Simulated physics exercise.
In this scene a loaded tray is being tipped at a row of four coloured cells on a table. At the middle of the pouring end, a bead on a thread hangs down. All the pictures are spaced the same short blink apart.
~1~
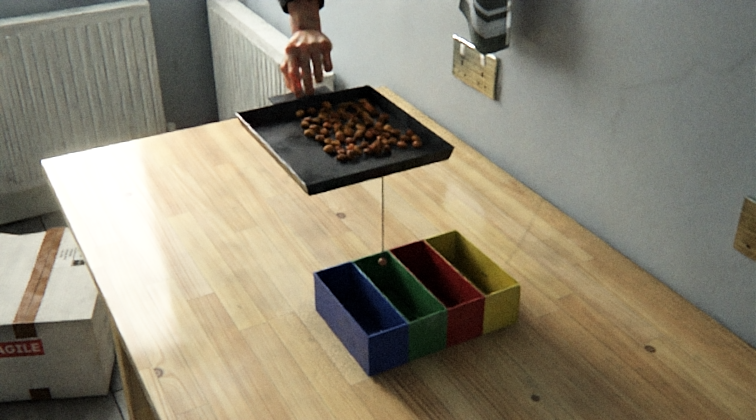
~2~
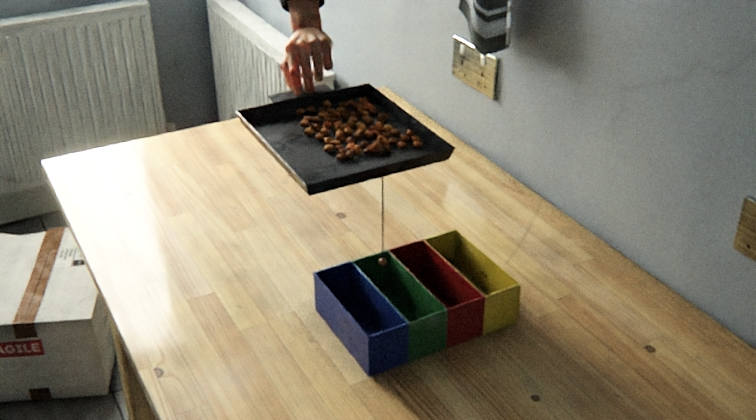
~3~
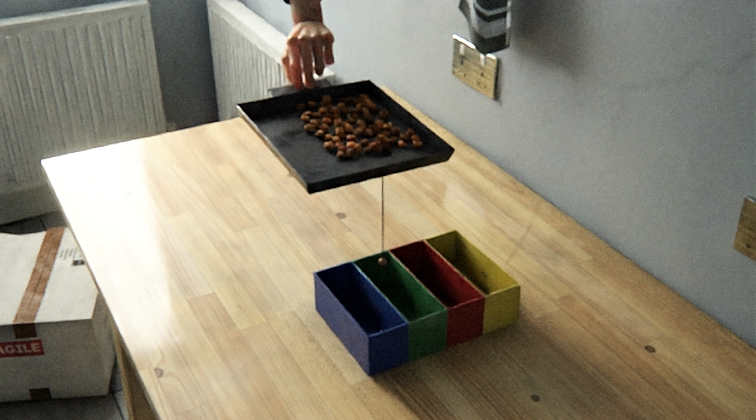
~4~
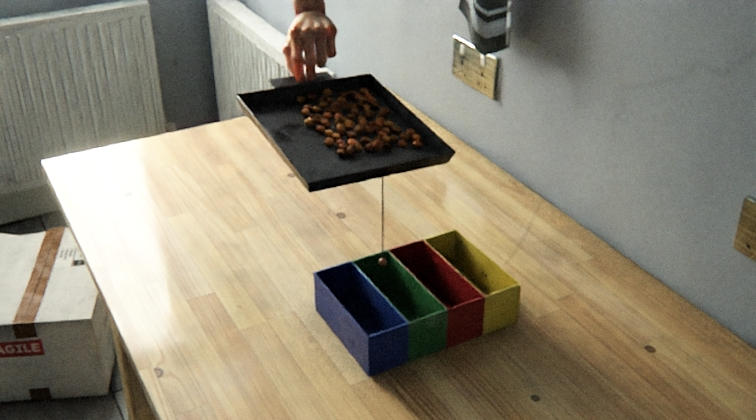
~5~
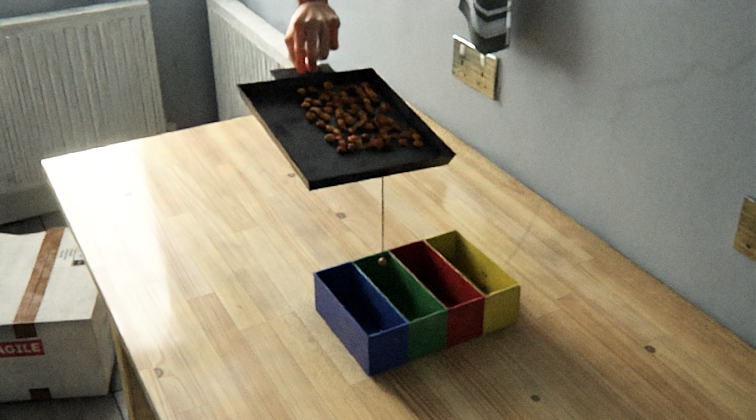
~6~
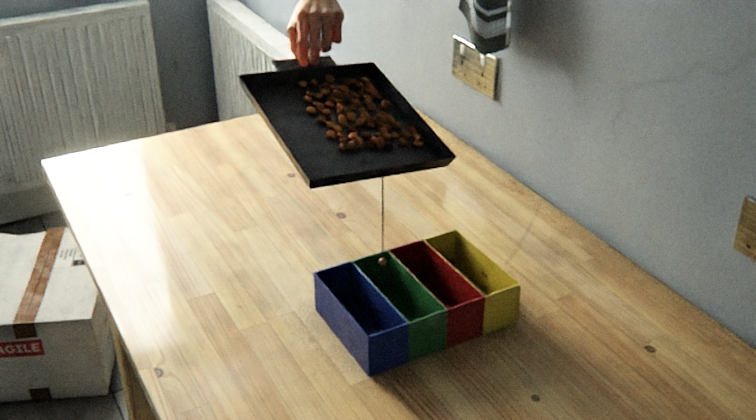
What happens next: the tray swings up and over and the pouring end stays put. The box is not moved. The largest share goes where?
To the yellow cell.
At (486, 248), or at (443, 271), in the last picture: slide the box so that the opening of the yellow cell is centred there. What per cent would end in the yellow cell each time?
About 10 per cent first, then about 60 per cent.
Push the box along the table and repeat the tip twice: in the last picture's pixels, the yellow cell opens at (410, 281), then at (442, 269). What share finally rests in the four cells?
10 %, 60 %.
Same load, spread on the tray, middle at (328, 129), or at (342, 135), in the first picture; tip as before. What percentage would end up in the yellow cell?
In order, 50 % then 50 %.
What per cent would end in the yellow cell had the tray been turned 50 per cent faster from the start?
Near 50 in a hundred.
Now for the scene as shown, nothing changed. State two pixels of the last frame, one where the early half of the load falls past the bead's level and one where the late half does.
Close to (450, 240), then close to (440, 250).
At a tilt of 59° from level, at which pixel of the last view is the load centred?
In the last view the centre sits at roughly (423, 154).
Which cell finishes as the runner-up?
It's that red cell that ends up second.
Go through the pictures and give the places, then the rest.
In the first frame, corners of the pouring end (309, 183) and (449, 146), level; middle of the load (361, 126), bits of cat kibble; bead on its thread (383, 262); blue cell (388, 346); green cell (428, 332); red cell (465, 319); yellow cell (502, 306).
In the second frame, corners of the pouring end (309, 182) and (449, 147), level; middle of the load (361, 125).
In the third frame, corners of the pouring end (309, 181) and (449, 148), tipped barely, lowest at the right corner; middle of the load (361, 123).
In the fourth frame, corners of the pouring end (310, 180) and (450, 150), tipped a little, lowest at the right corner; middle of the load (362, 119).
In the fifth frame, corners of the pouring end (311, 178) and (450, 153), tipped a little, lowest at the right corner; middle of the load (362, 115).
In the sixth frame, corners of the pouring end (312, 177) and (451, 155), tipped a little, lowest at the right corner; middle of the load (363, 111); blue cell (388, 346); green cell (428, 332); red cell (465, 319); yellow cell (502, 306).
Just after the last frame, tray tipped steeply; almost all on the tray; about a tenth falling or outside the box.
A moment on, tray tipped right over; roughly a quarter on the tray; roughly half in the yellow cell; roughly a quarter in the red cell; roughly a quarter falling or outside the box.
Further on, tray tipped past a quarter turn; roughly two thirds in the yellow cell; roughly a third in the red cell; just a few falling or outside the box.
When it is over, tray tipped past a quarter turn; roughly two thirds in the yellow cell; roughly a third in the red cell; not one in the blue cell; not one in the green cell; just a few outside the box.
